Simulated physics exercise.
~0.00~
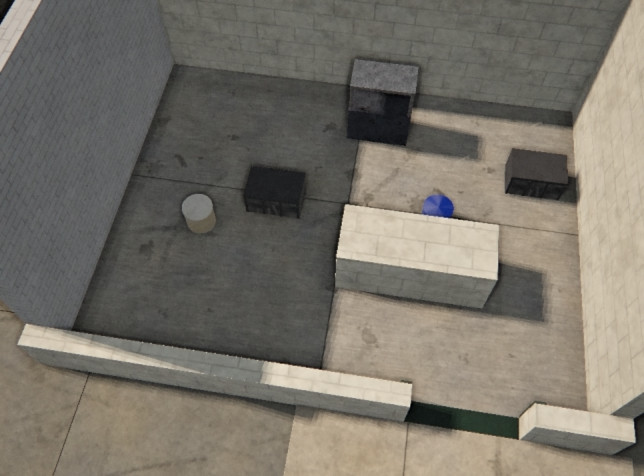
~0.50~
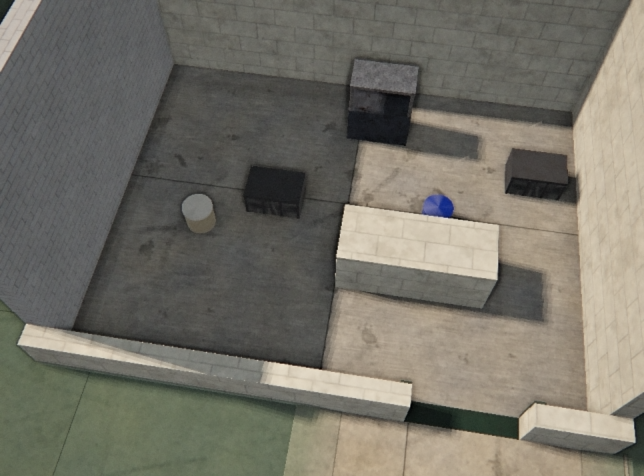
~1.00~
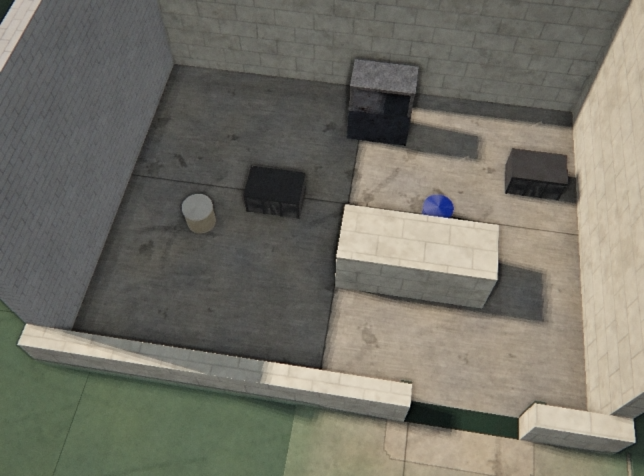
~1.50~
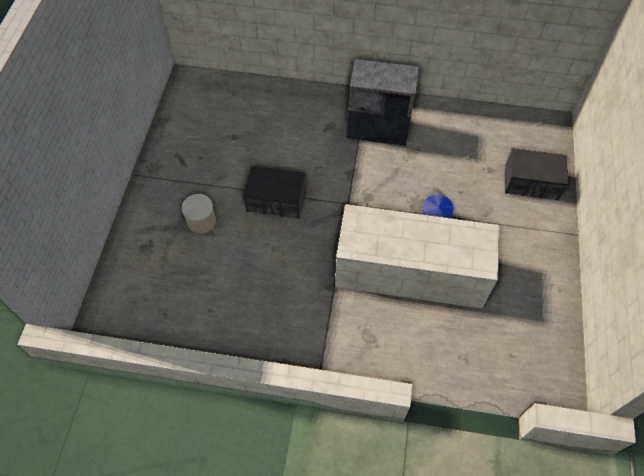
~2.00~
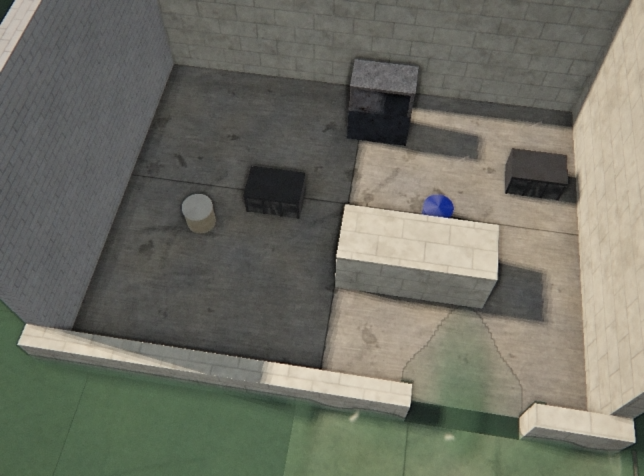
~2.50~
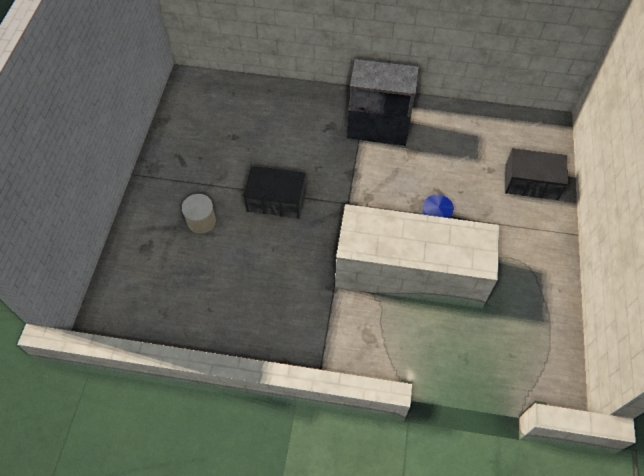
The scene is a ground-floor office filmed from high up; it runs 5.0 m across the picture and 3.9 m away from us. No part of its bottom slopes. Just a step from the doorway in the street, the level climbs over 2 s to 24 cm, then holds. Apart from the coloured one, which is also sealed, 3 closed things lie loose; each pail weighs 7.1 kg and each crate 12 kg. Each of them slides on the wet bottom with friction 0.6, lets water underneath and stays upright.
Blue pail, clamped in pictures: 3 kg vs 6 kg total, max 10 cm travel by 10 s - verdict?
Prediction: Only the greater amount steadies it.
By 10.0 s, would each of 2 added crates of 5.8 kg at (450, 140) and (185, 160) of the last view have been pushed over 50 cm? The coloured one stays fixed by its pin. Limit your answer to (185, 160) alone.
For that spot the answer is greater than that.
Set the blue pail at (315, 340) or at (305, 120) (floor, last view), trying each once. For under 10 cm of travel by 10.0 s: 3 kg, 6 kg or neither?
The first time both options come up short; the second time both options come up short.
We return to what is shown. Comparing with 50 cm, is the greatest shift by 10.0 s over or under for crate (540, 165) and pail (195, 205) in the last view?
Beyond, below.
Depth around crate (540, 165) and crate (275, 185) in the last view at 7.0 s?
First about 8 cm, second about 1 cm.
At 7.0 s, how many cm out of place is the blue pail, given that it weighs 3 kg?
I'd put it at roughly 0 cm.
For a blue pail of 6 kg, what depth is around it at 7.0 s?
Something like 0 centimetres.
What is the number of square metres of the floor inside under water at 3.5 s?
Somewhere about 5.5 m2, give or take.
After 3.5 s the blue pail would be 0 cm from its start with 3 kg and 0 cm from its start with 6 kg; 0 cm of water round it then.
After 4.5 s the blue pail would be 0 cm from its start with 3 kg and 0 cm from its start with 6 kg; 0 cm of water round it then.
After 7.0 s the blue pail would be 0 cm from its start with 3 kg and 0 cm from its start with 6 kg; 0 cm of water round it then.
After 10.0 s the blue pail would be 41 cm from its start with 3 kg and 0 cm from its start with 6 kg; 5 cm of water round it then.
